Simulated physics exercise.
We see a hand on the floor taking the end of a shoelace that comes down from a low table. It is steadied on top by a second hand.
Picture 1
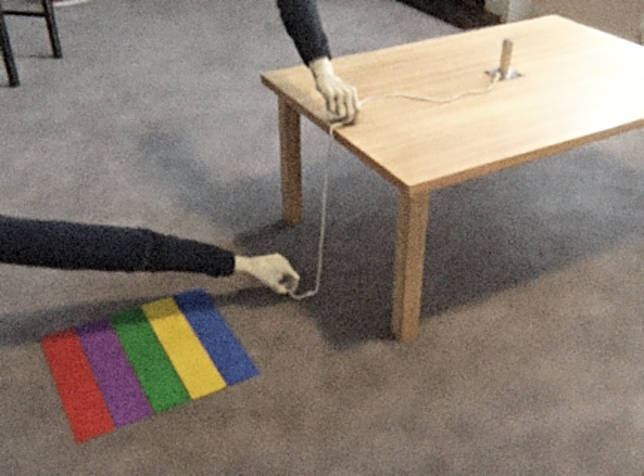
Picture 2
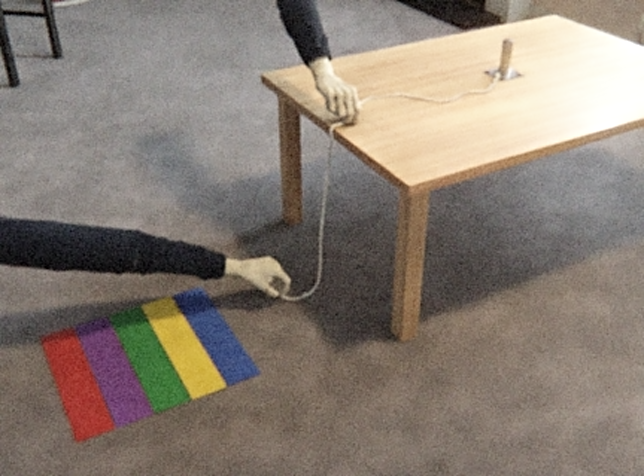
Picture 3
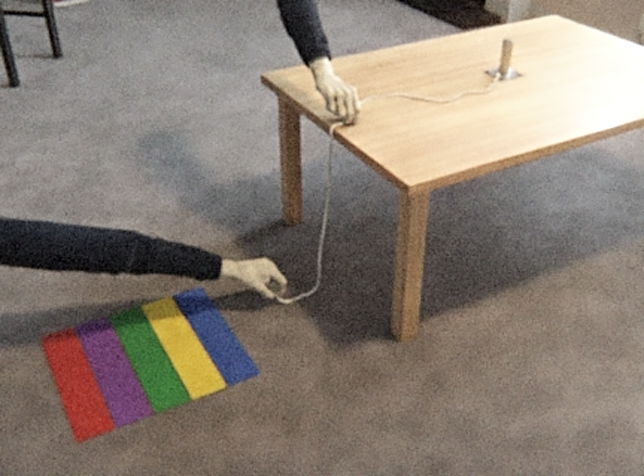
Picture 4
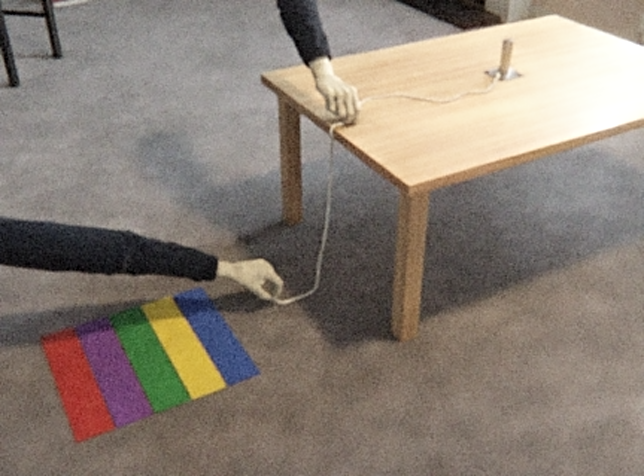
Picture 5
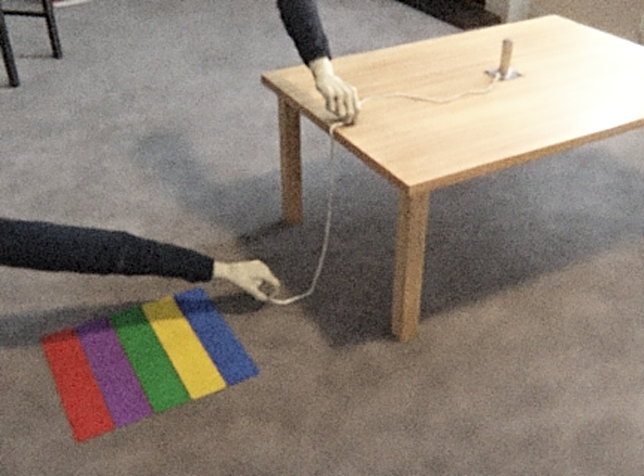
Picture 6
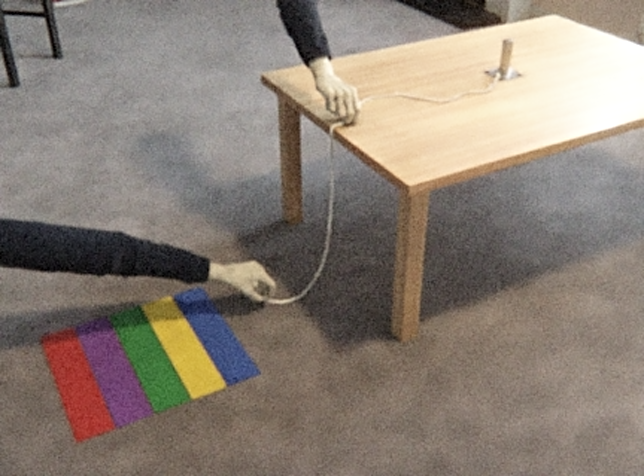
On the floor beside a low table, a hand draws a shoelace's end slightly left.
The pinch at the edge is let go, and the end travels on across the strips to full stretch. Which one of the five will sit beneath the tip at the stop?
The purple strip will.
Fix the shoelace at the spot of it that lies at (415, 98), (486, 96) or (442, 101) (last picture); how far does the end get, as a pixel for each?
Result per try (px, approx.): (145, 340); (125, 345); (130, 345).
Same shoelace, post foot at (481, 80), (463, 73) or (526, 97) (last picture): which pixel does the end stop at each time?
About (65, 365), (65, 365) and (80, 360).
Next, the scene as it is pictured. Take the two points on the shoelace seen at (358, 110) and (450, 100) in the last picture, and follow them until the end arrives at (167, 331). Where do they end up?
Roughly (326, 131) for one and roughly (417, 95) for the other.
Soon after, end near (167, 331); over yellow.
After that, end near (128, 344); over green.
At the stop, end near (104, 352); over purple. The purple one.
